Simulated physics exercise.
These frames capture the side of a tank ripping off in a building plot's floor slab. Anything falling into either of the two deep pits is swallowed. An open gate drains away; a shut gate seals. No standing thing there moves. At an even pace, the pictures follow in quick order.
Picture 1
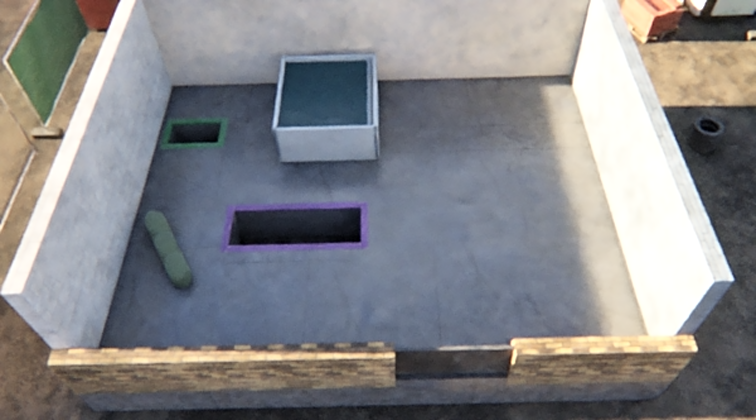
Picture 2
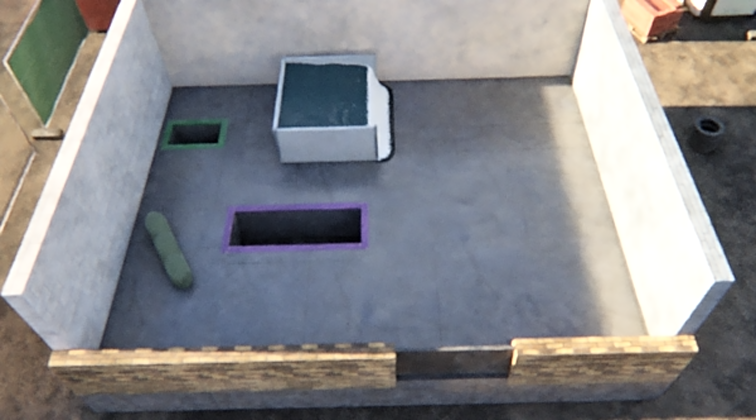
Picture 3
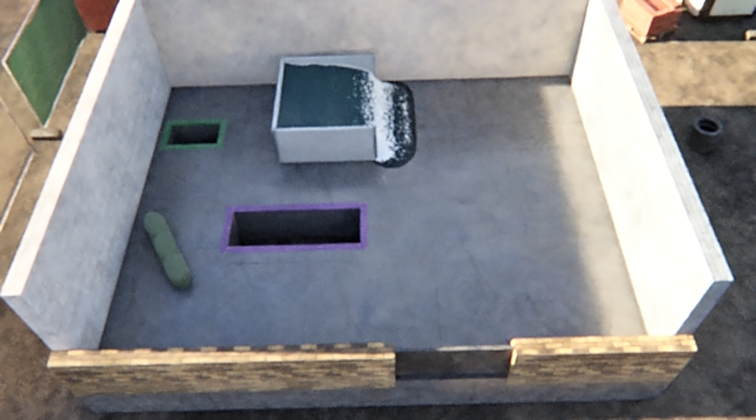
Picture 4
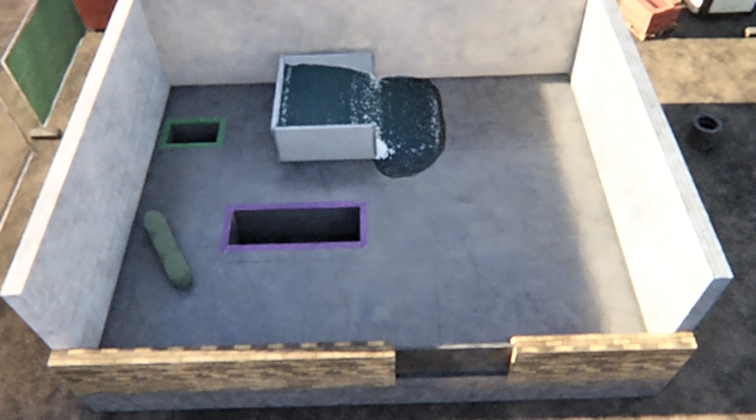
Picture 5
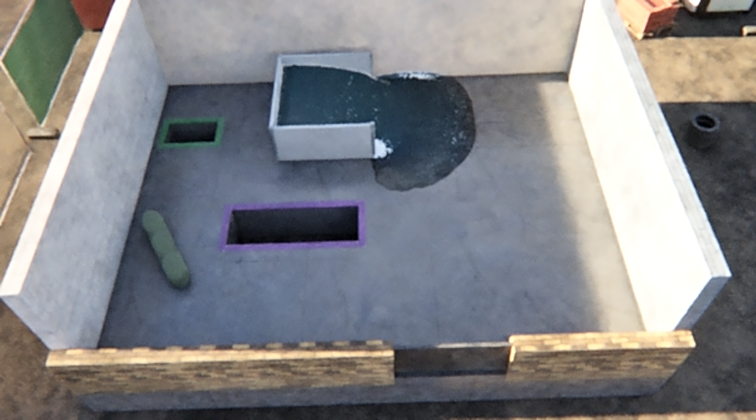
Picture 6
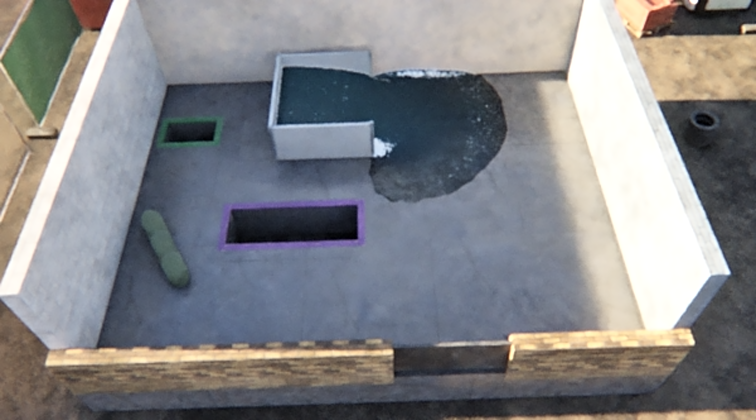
Dark teal water bursts from the right side of an open, pale tank at the back of a walled grey floor slab, seen from above. A green-edged hole lies left of the tank, a purple-edged one in front, and a lumpy green object nearby. White froth leads first, then the water spreads steadily rightward and forward in a widening rounded pool.
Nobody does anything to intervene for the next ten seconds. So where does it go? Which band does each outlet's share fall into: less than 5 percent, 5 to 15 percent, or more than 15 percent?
Shares: The gate, less than 5 percent; the green pit, less than 5 percent; the purple pit, 5 to 15 percent.
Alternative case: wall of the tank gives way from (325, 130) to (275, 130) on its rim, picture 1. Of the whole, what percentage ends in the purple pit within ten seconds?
In percent, purple takes 75.
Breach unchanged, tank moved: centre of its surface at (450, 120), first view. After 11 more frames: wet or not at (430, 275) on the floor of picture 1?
The answer is spared.
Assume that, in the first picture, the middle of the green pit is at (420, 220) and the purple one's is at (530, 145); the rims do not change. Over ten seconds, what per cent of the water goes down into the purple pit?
Result - purple pit, 70 in a hundred.
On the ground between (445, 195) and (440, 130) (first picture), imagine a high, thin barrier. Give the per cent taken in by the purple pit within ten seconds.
Share for the purple pit - 12 percent.
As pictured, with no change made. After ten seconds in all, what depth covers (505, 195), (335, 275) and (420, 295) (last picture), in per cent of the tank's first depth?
Going in order, roughly 10, 6 and 8 %.
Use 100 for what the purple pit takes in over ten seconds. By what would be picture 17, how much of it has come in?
Share by then: About 0 in a hundred.
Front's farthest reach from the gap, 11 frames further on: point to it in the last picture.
The wet edge reaches furthest near (622, 259).
A moment on, water covers 30 % of the floor; the gate 0 %, the green pit 0 %, the purple pit 0 %.
Next, water covers 35 % of the floor; the gate 0 %, the green pit 0 %, the purple pit 0 %.
Then, water covers 40 % of the floor; the gate 0 %, the green pit 0 %, the purple pit 0 %.
Later, water covers 65 % of the floor; the gate 0 %, the green pit 0 %, the purple pit 0 %.
In the end, water covers 85 % of the floor; the gate 0 %, the green pit 0 %, the purple pit 8 %.
